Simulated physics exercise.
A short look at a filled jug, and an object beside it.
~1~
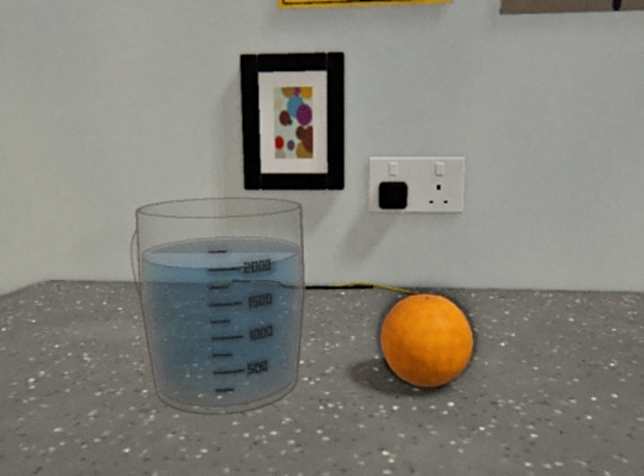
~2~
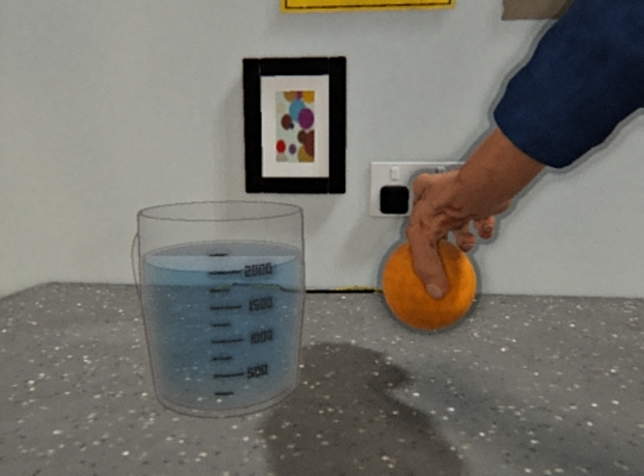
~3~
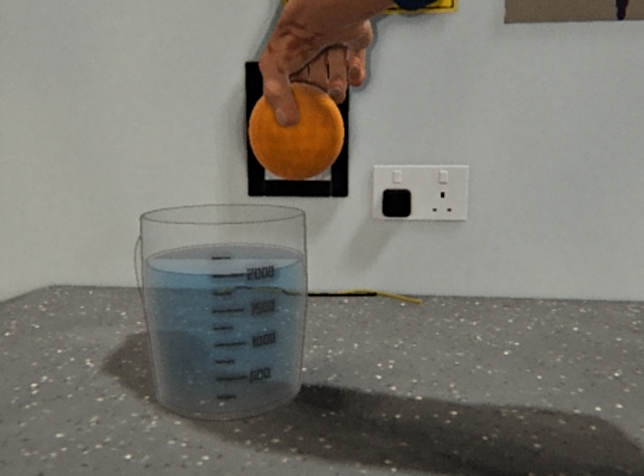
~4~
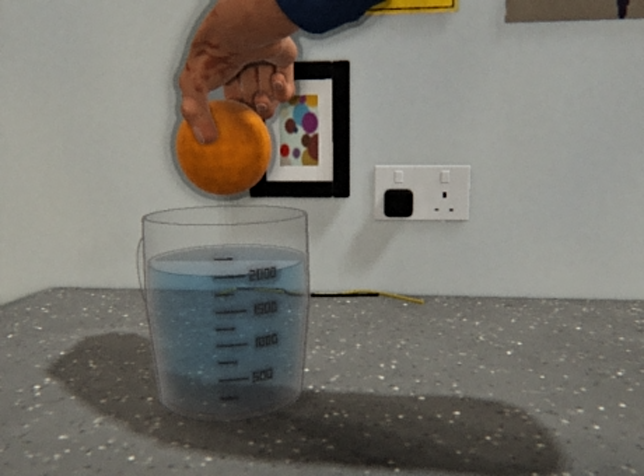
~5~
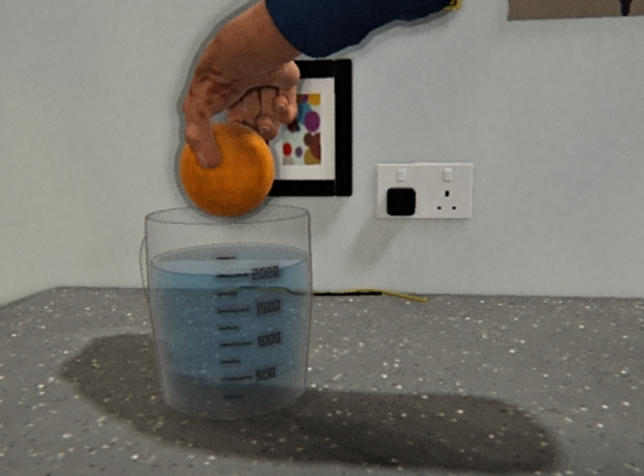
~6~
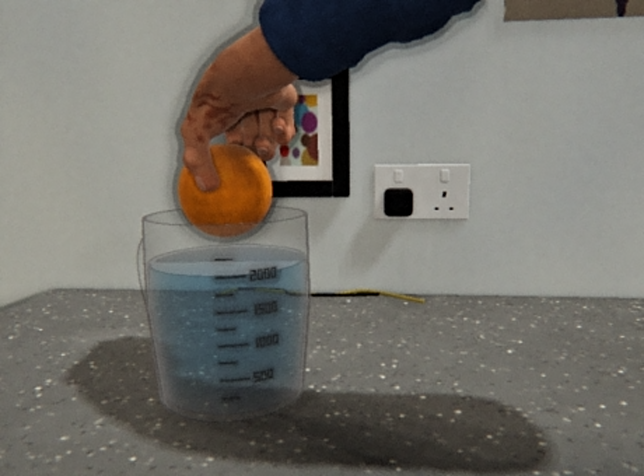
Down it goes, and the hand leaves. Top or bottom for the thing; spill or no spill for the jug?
It floats, and the jug takes it all.
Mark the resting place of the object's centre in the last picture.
Around (229, 266).
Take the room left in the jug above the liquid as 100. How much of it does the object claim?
Roughly 40 per cent.
Shortly, the orange enters the water; the jug is about three quarters full.
Then, the orange comes up again; the jug is nearly full.
At the finish, the orange bobs at the top; the jug is nearly full; no mess.
